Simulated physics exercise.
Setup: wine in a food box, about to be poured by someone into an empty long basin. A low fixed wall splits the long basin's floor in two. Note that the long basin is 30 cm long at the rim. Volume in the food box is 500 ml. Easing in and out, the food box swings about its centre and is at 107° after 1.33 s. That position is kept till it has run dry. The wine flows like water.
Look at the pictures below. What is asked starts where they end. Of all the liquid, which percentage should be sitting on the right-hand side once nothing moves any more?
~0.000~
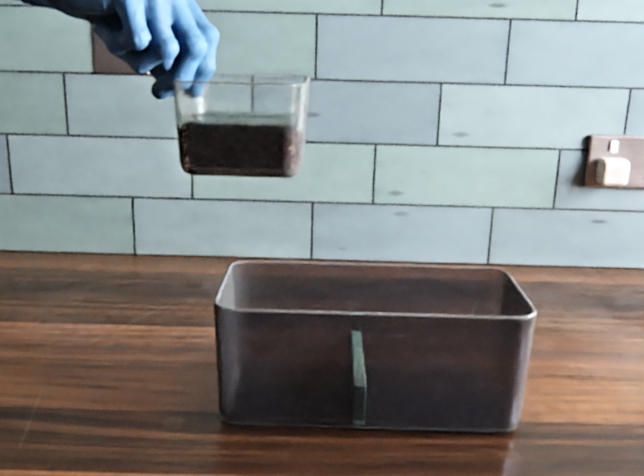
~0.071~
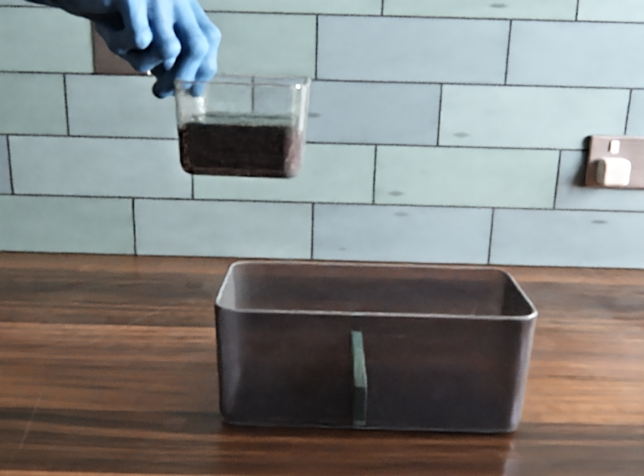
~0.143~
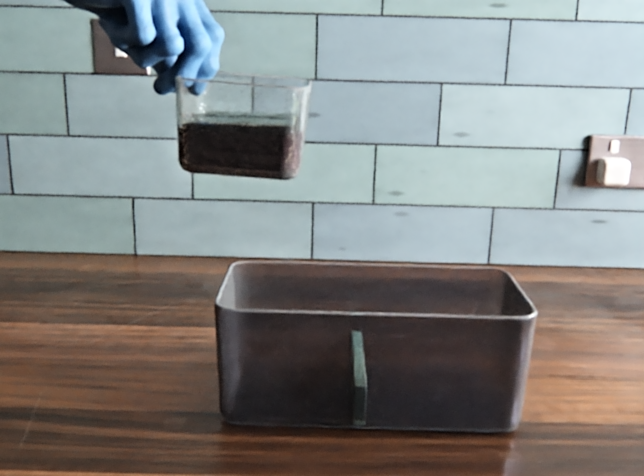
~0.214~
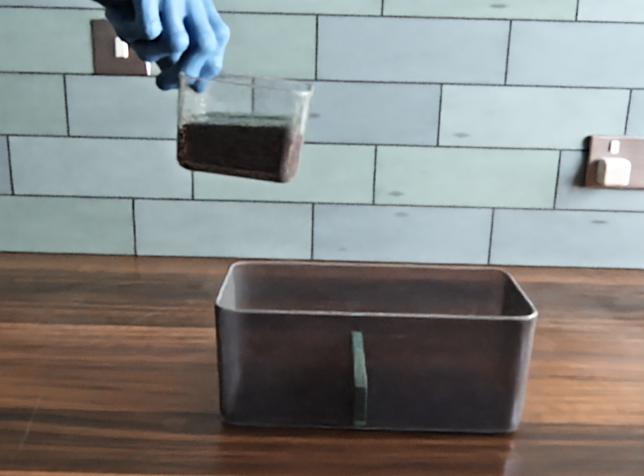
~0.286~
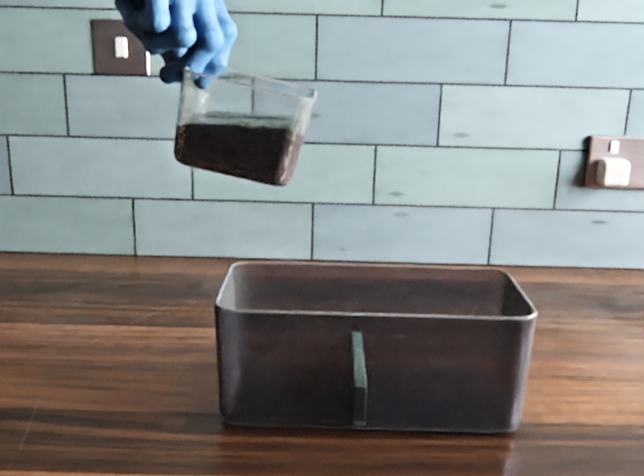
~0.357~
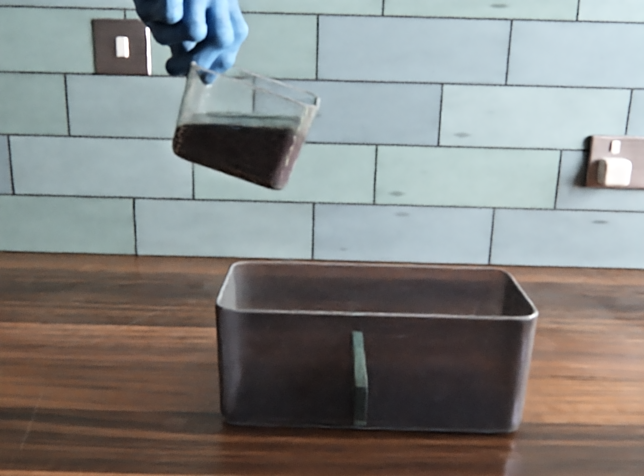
Around 59 per cent should be sitting there.
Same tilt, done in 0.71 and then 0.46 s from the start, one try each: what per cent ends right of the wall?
About 50 %, then about 30 %.
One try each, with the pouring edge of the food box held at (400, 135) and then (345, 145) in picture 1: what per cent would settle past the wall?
Try 1: Approx. 100 %; try 2: Approx. 90 %.
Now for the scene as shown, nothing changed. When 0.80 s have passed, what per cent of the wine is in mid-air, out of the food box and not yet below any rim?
Near 28 in a hundred.
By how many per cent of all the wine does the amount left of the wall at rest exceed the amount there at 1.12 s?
Near 28 in a hundred.
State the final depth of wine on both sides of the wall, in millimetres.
Final levels - left approx 12 mm, right approx 14 mm.
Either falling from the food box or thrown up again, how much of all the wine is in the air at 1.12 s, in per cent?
About 18 % of the total.
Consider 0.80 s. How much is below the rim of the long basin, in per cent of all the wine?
About 3 per cent.
By 0.80 s the tilt is 70° and 70 per cent is still to pour, 3 is left of the wall and 0 right of it.
By 1.12 s the tilt is 101° and 16 per cent is still to pour, 13 is left of the wall and 54 right of it.
By 1.46 s the tilt is 107° and 0 per cent is still to pour, 39 is left of the wall and 59 right of it.
By 1.83 s the tilt is 107° and 0 per cent is still to pour, 40 is left of the wall and 59 right of it.
At rest 40 per cent lies left of the wall, 59 right of it and 1 outside.
